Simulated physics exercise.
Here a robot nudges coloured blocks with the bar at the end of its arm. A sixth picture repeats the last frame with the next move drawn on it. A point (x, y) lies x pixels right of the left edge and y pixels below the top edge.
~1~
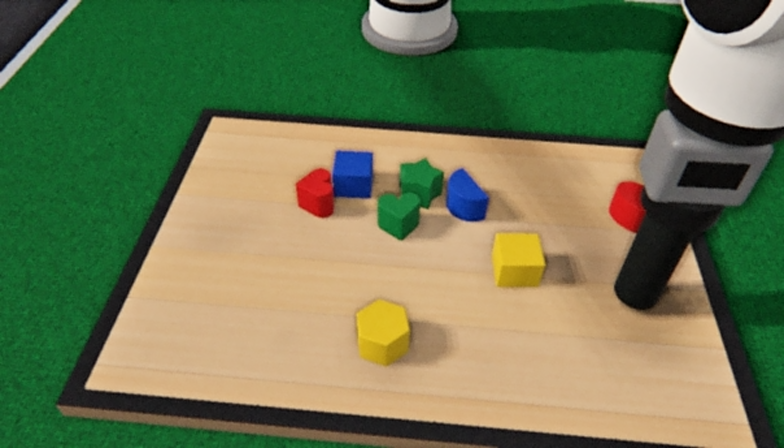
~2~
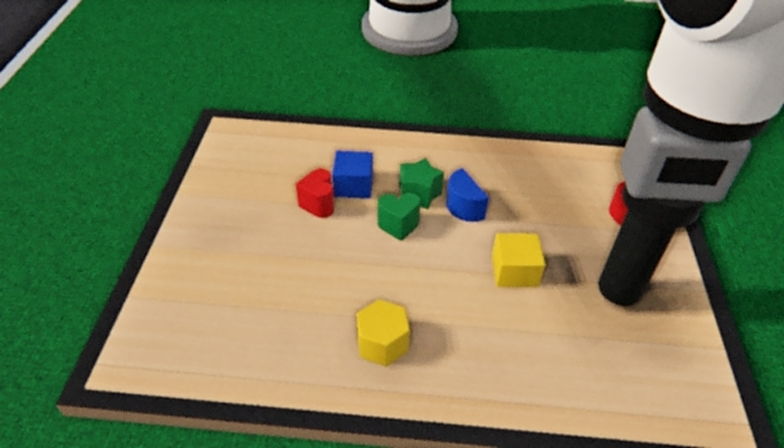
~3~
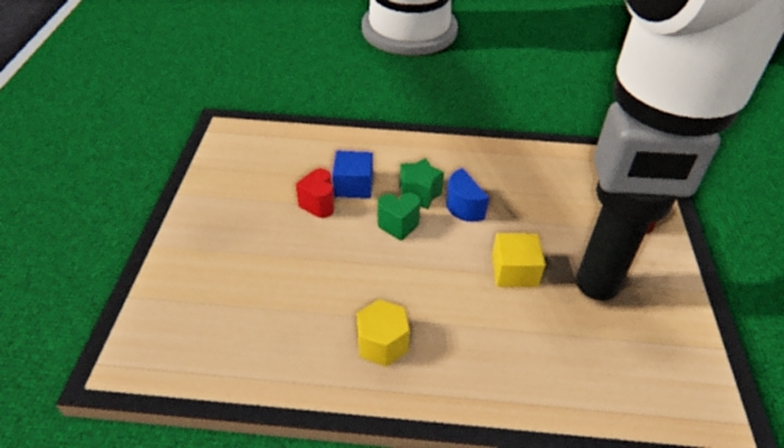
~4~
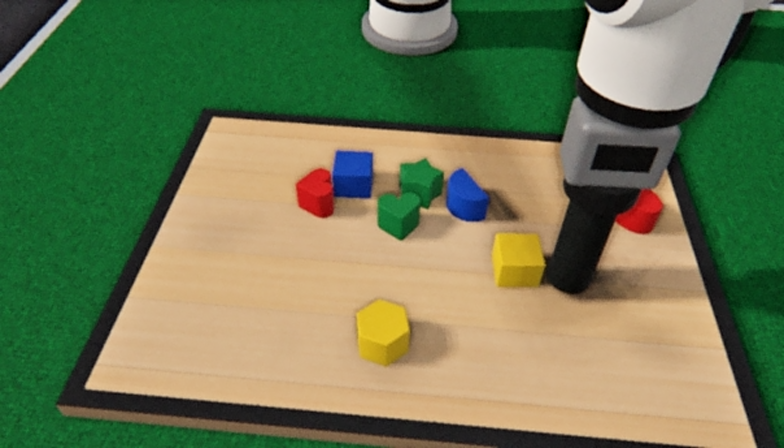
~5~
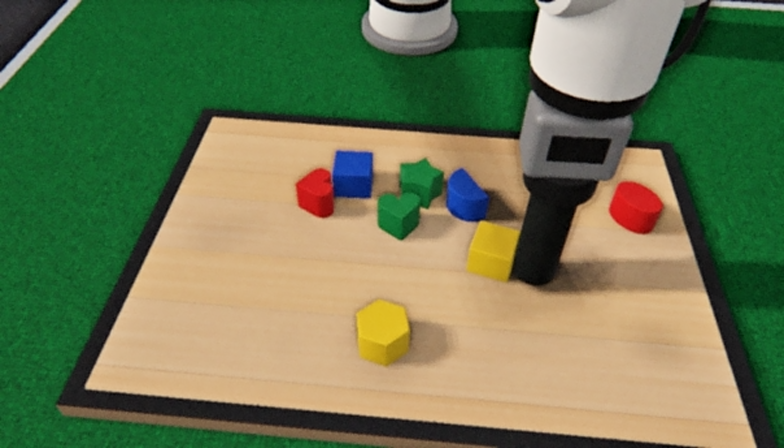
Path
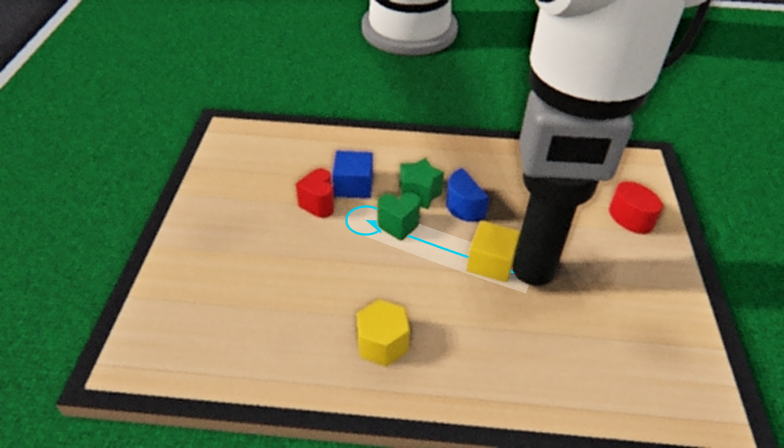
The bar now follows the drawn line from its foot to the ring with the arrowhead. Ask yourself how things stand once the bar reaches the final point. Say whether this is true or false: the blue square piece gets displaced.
That statement is accurate.
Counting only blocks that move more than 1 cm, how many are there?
I'd say three or more blocks get moved.
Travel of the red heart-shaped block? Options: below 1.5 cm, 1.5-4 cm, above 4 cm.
Ends 1.5 to 4 cm away.
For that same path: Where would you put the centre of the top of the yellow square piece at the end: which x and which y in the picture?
I predict (338, 178).
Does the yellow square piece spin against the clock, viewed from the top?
No, that is not what happens.
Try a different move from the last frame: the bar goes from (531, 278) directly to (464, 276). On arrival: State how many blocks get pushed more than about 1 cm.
By the end of the path, one block has moved more than about a centimetre.
The line goes in a line from (531, 278) to (366, 220).
What follows on the original path. One third of the way, bar (474, 252); yellow square piece (442, 216), turned 25° clockwise.
Two thirds of the way, bar (418, 232); green heart-shaped block (354, 184); yellow square piece (388, 196), turned 25° clockwise.
At the end, bar (366, 213); red heart-shaped block (288, 180), turned 35° anticlockwise; blue square piece (347, 148), turned 20° clockwise; green heart-shaped block (310, 164); yellow square piece (338, 178), turned 30° clockwise.
